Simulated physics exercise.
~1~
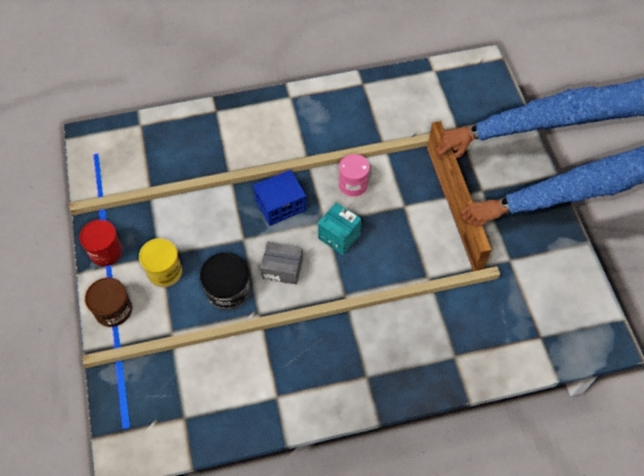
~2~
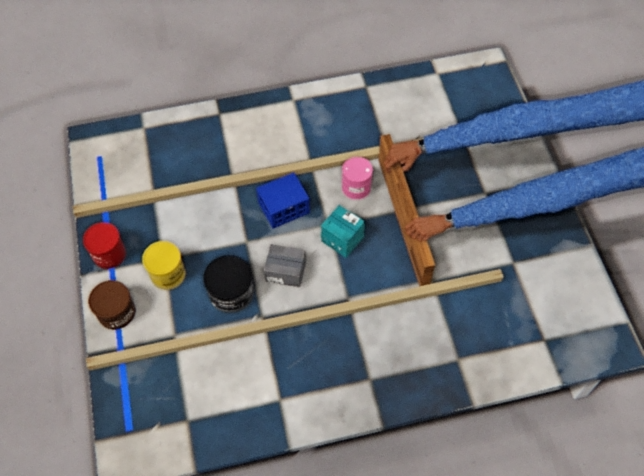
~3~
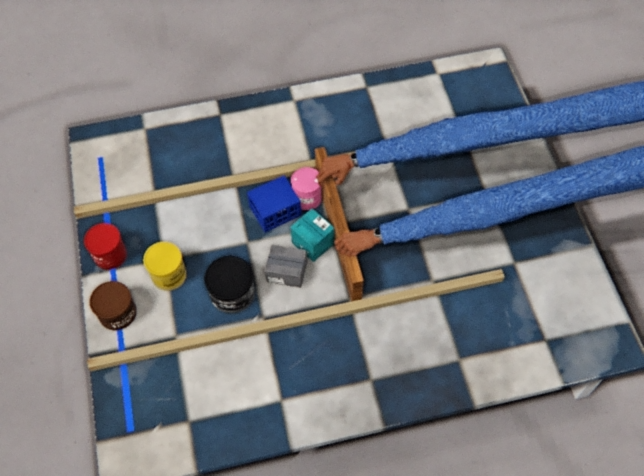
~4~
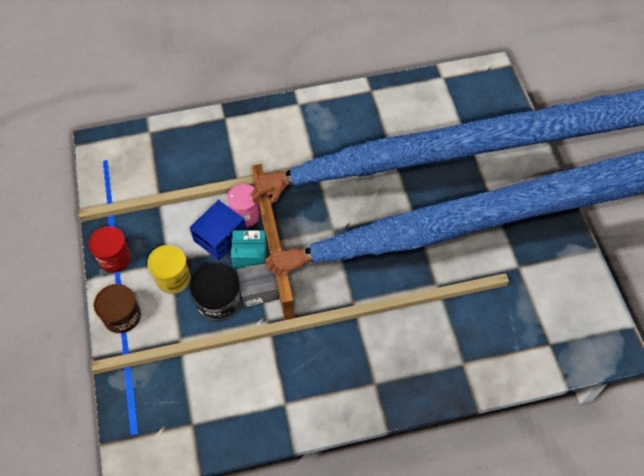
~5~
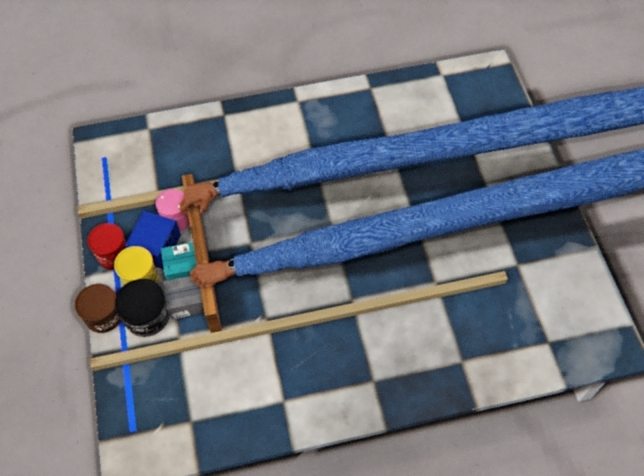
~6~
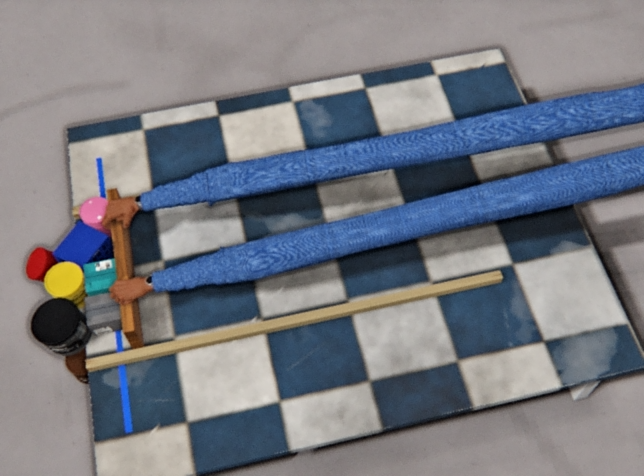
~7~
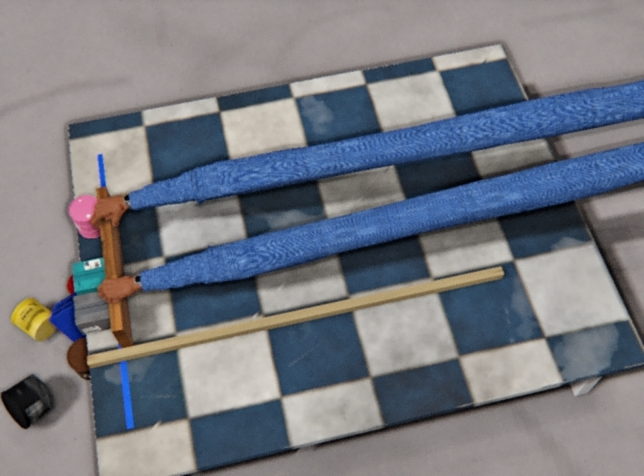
Two hands slide a wooden plank left, pushing colored canisters and boxes off the checkered deck's edge.
